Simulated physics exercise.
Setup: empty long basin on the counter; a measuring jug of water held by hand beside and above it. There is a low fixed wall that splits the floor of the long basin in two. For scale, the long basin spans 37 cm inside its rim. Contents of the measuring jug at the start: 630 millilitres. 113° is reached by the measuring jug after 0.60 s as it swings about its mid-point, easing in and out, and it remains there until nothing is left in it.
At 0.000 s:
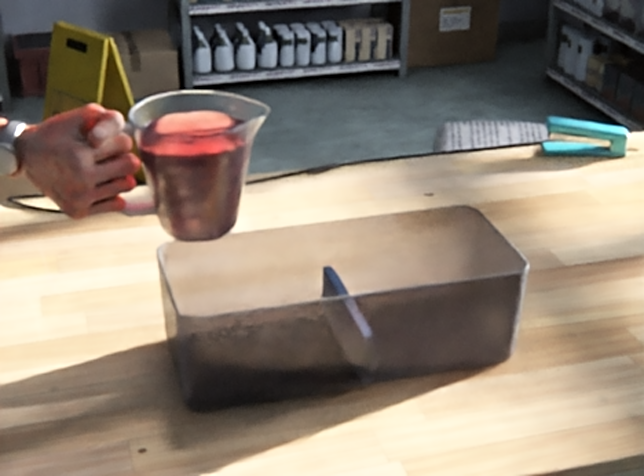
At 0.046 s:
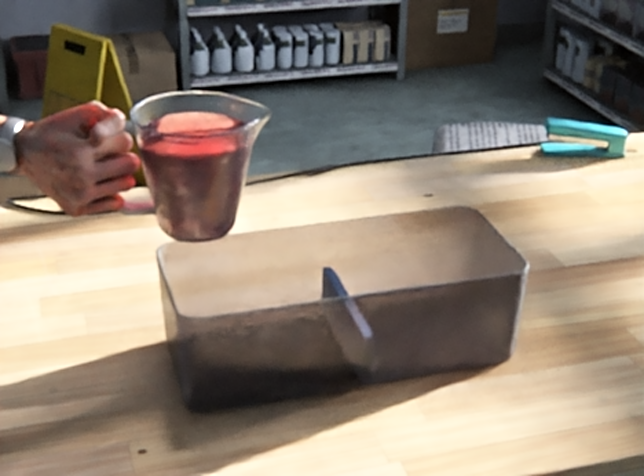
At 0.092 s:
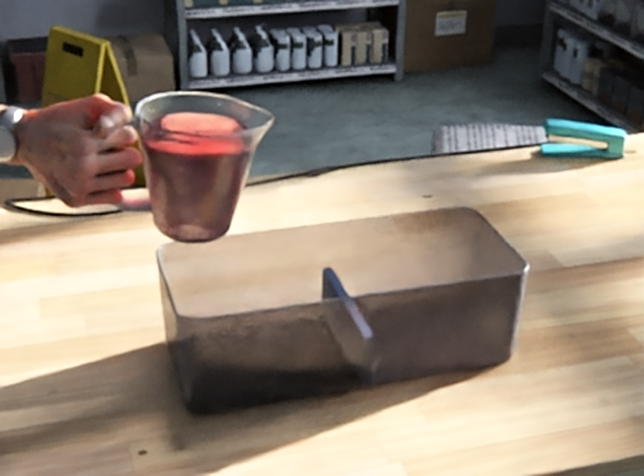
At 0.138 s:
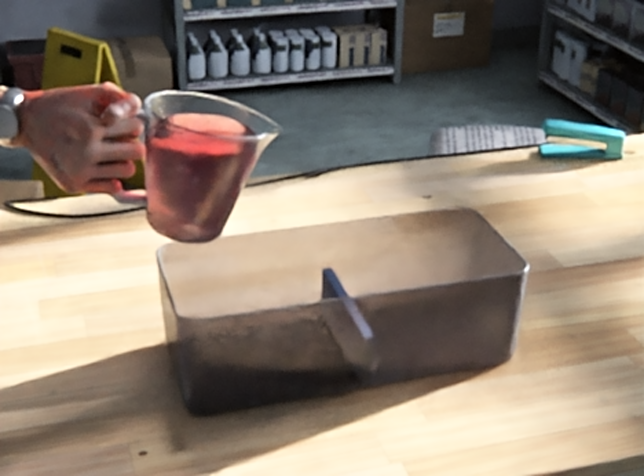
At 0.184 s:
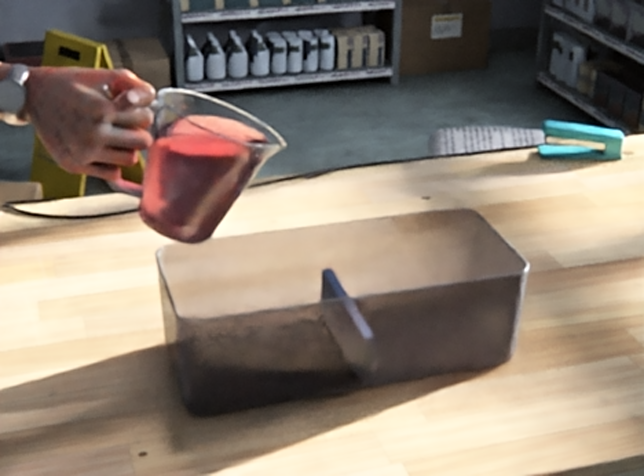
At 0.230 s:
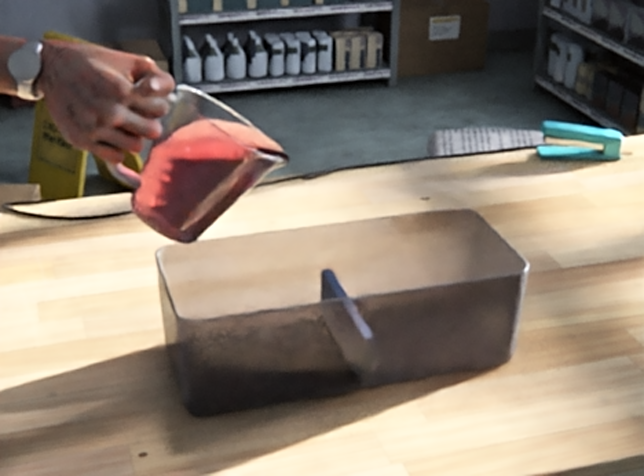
A hand tilts a measuring jug of red liquid rightward above a divided long basin.
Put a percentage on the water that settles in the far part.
Roughly 9 per cent ends up there.
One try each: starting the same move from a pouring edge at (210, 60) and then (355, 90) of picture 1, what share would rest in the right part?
Try 1: 5 %; try 2: 90 %.
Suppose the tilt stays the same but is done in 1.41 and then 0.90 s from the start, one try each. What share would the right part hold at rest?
20 then 10 %.
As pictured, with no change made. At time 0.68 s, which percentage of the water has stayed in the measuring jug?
Remaining share: Approx. 3 %.
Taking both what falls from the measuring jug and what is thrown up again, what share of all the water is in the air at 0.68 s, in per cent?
Some 8 per cent.
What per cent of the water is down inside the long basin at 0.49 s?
Around 42 percent.
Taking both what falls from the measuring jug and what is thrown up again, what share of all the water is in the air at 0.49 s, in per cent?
About 20 per cent.
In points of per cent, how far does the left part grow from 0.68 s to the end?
That amounts to roughly 3 per cent of the whole.
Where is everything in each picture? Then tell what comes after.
The first frame shows tilt 0°; pouring edge (270, 108); surface from (137, 134) to (251, 123); the long basin's rim runs from (166, 281) to (501, 236); the wall's top is at (347, 300).
The second frame shows tilt 2°; pouring edge (271, 110); surface from (138, 133) to (251, 125).
The third frame shows tilt 6°; pouring edge (276, 117); surface from (142, 130) to (253, 128).
The fourth frame shows tilt 14°; pouring edge (281, 127); surface from (148, 130) to (259, 131).
The fifth frame shows tilt 24°; pouring edge (286, 142); surface from (153, 136) to (270, 135).
The sixth frame shows tilt 36°; pouring edge (289, 160); surface from (152, 154) to (284, 148); 1 per cent is over the edge.
By 0.49 s the tilt is 104° and 38 per cent is still to pour, 37 is left of the wall and 5 right of it.
By 0.68 s the tilt is 113° and 3 per cent is still to pour, 84 is left of the wall and 5 right of it.
By 0.88 s the tilt is 113° and 0 per cent is still to pour, 87 is left of the wall and 9 right of it.
By 1.10 s the tilt is 113° and 0 per cent is still to pour, 88 is left of the wall and 9 right of it.
At rest 88 per cent lies left of the wall, 9 right of it and 3 outside.
